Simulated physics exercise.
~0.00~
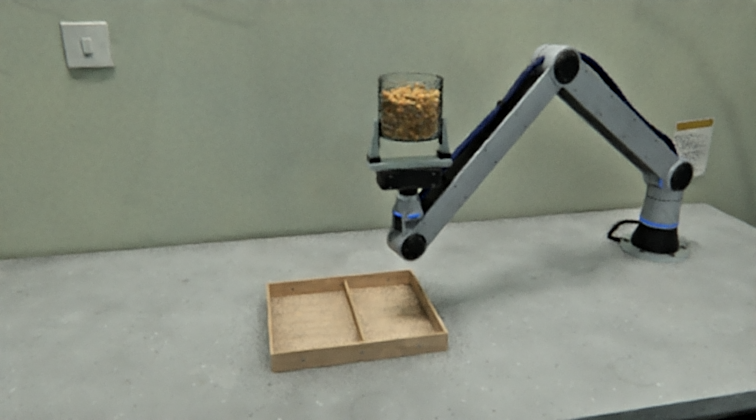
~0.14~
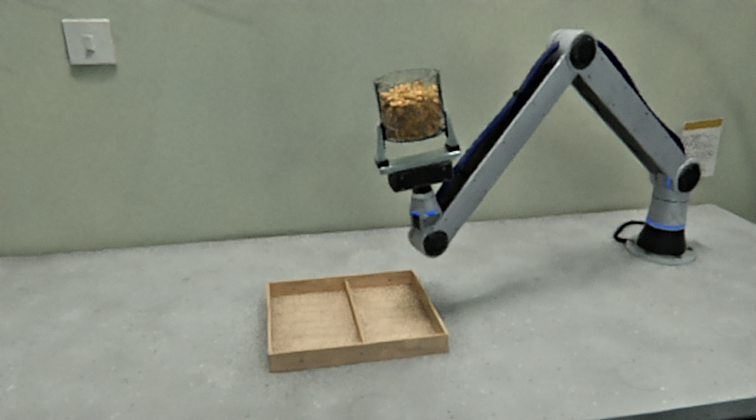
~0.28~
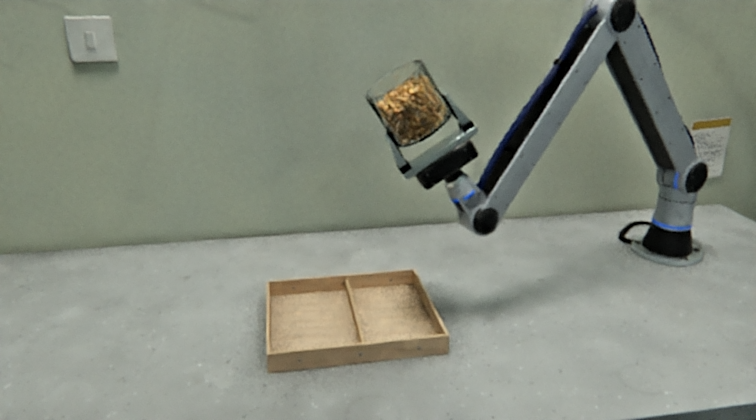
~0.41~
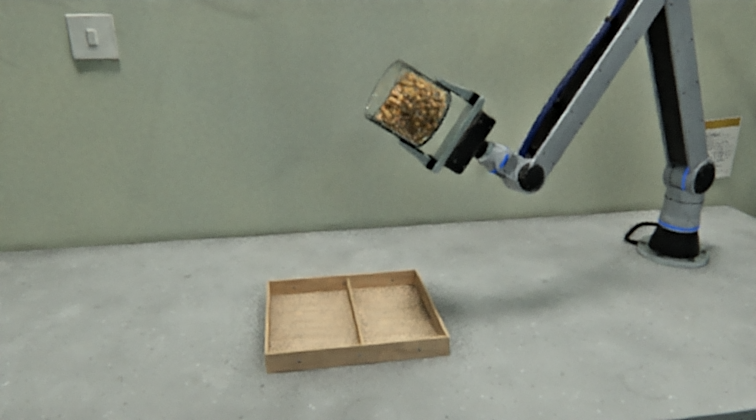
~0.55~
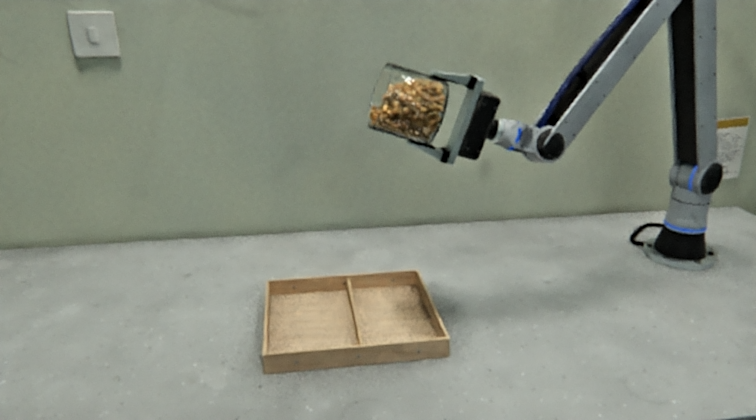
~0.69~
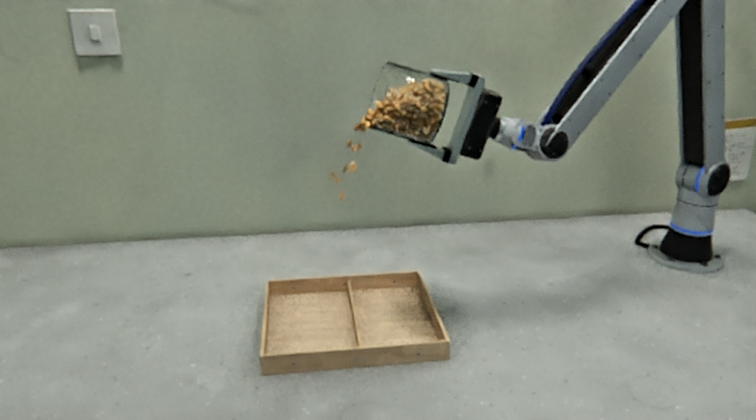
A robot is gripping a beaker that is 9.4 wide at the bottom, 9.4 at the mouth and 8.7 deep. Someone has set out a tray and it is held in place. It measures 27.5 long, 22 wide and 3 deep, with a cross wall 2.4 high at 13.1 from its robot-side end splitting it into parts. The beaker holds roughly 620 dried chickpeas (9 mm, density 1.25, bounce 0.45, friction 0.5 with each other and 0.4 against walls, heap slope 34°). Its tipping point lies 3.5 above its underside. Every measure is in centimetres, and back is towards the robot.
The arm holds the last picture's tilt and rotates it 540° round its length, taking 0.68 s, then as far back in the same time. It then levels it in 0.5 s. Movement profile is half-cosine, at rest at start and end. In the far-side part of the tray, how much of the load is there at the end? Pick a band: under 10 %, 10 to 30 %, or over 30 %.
Between 10 and 30 %.
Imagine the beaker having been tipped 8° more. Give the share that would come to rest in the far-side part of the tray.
It would be around 35 percent.
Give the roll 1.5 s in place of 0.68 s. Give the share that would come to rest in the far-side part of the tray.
About 45 %.
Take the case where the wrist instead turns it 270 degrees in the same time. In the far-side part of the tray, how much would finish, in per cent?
In that case you'd get close to 25 per cent.
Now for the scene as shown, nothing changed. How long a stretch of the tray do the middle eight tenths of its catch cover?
12 cm.
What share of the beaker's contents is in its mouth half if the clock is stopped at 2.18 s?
Around 30 per cent.
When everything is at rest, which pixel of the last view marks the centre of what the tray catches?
Roughly at pixel (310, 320).
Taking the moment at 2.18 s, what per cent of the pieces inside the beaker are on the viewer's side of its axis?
The answer works out at some 50 percent.
After 1.43 s, tipped 73°, highest piece 40 above the table; 551 in the beaker, 47 in the far-side part, 5 on the table or floor, 2 in the robot-side part, 16 in flight or on a rim.
After 2.18 s, tipped 62°, highest piece 39 above the table; 492 in the beaker, 96 in the far-side part, 13 on the table or floor, 6 in the robot-side part, 14 in flight or on a rim.
After 2.75 s, upright, highest piece 41 above the table; 486 in the beaker, 111 in the far-side part, 18 on the table or floor, 6 in the robot-side part.
After 3.45 s, upright, highest piece 41 above the table; 486 in the beaker, 111 in the far-side part, 18 on the table or floor, 6 in the robot-side part.
In the end, 486 in the beaker, 111 in the far-side part, 18 on the table or floor, 6 in the robot-side part. That is 18 % in the far-side part of the tray.
